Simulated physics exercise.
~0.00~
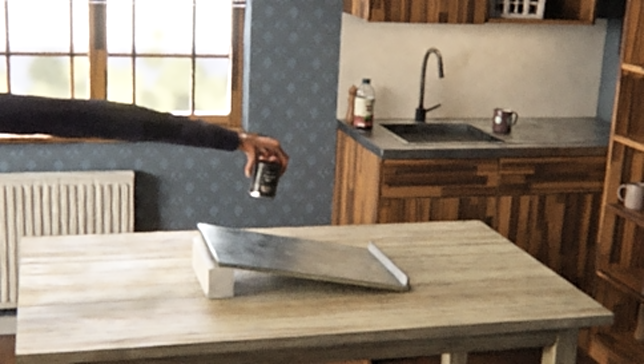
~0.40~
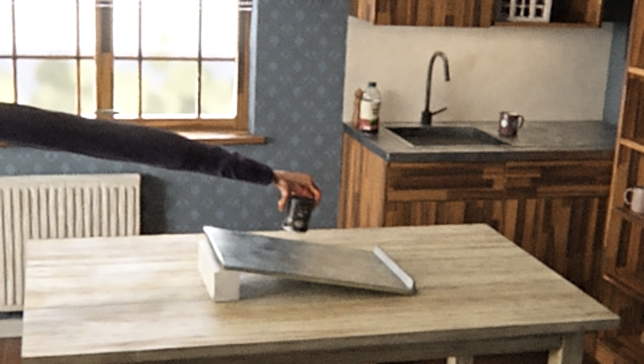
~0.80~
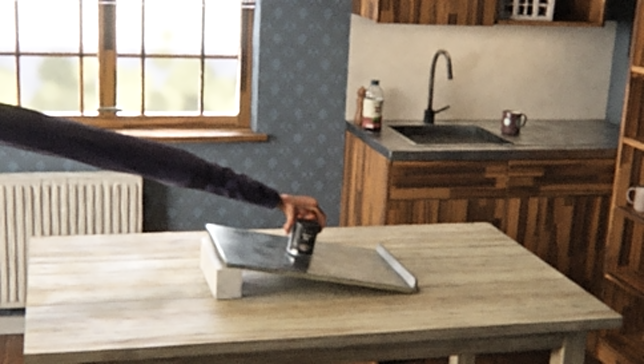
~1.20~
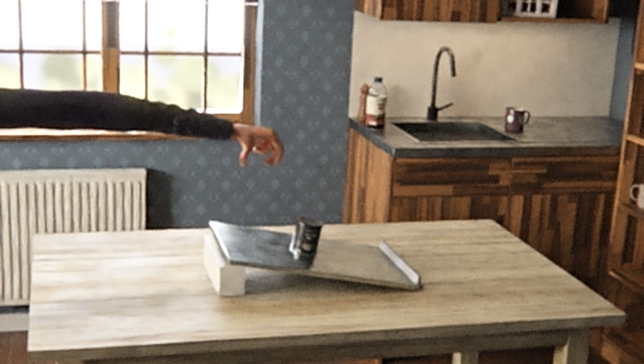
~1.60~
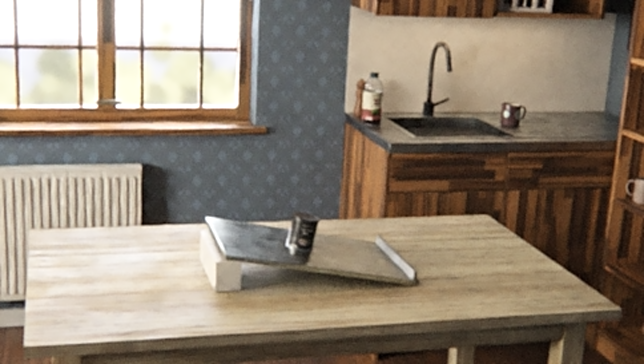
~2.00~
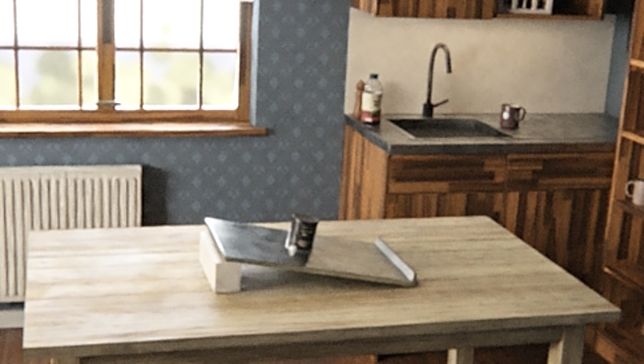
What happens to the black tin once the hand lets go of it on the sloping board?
The black tin stays where it was put on the sloping board and does not slide down.
